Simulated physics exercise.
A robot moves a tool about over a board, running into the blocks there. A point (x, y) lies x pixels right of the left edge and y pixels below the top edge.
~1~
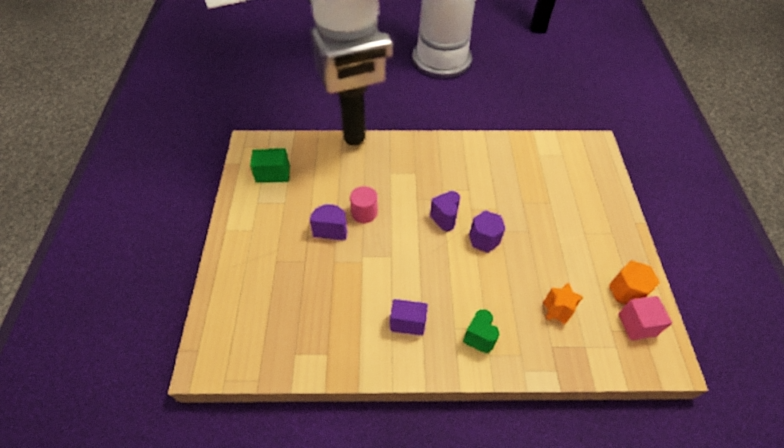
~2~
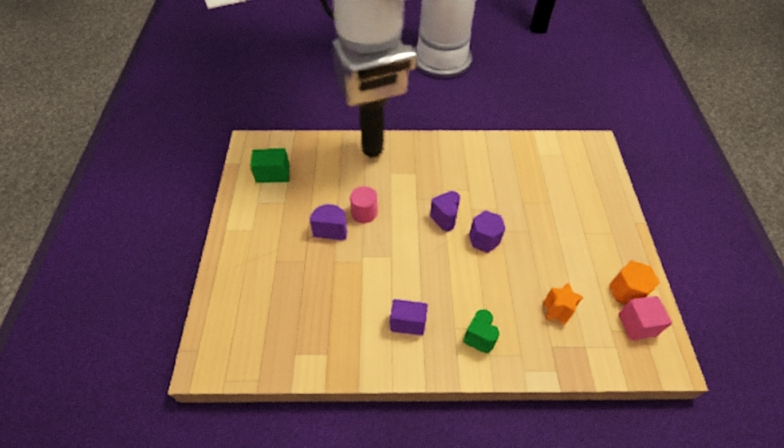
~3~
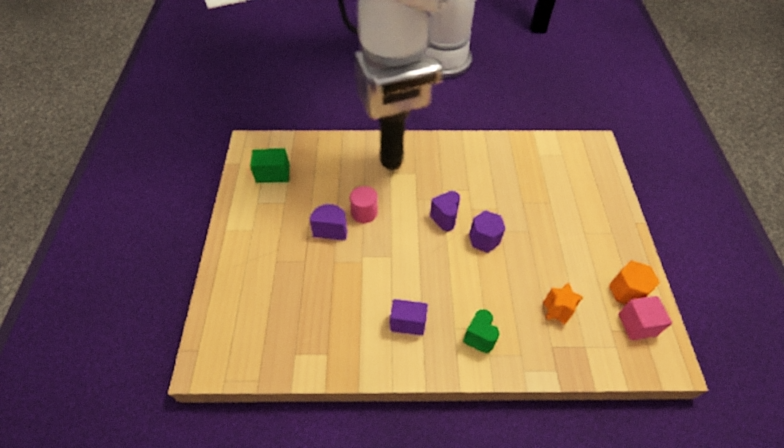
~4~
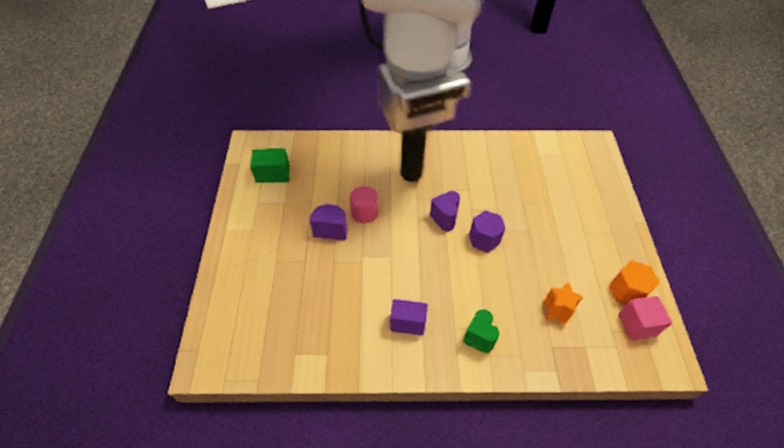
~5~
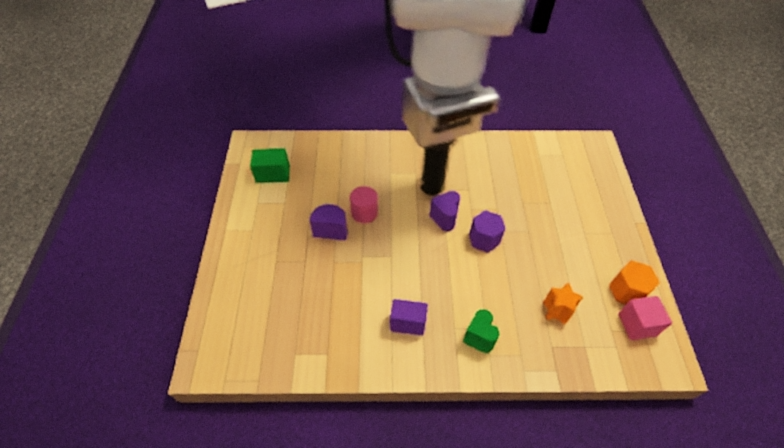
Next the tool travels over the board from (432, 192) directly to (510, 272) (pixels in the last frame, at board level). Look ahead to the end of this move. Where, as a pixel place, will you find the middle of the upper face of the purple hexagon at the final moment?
My estimate: (542, 249).
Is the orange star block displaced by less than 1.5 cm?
Going by the path, yes.
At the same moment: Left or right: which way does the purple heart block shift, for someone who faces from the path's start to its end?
It shifts rightward.
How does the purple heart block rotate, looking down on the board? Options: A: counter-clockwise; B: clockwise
The correct letter is B.
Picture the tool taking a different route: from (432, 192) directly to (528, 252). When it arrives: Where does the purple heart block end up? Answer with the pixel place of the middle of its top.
At the end it should sit near (456, 214).
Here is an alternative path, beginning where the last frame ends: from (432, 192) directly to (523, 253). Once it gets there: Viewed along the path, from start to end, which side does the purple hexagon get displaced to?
It slides rightward.
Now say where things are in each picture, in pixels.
Tip of the tool (355, 138), middles of tops, purple heart block (448, 202), purple hexagon (489, 223), orange star block (567, 296), in the first picture.
Tool (373, 150), nothing pushed, in the second picture.
Tool (392, 161), nothing pushed, in the third picture.
Tool (412, 174), nothing pushed, in the fourth picture.
Tool (433, 187), purple heart block (448, 202), purple hexagon (489, 223), orange star block (567, 296), in the fifth picture.
On the path given first. One third of the way, tool (457, 213); purple heart block (457, 222), turned 50° clockwise.
Two thirds of the way, tool (483, 239); purple heart block (459, 234), turned 80° clockwise; purple hexagon (514, 237), turned 35° anticlockwise.
At the end, tool (512, 267); purple heart block (459, 234), turned 80° clockwise; purple hexagon (542, 249), turned 80° anticlockwise; orange star block unmoved.
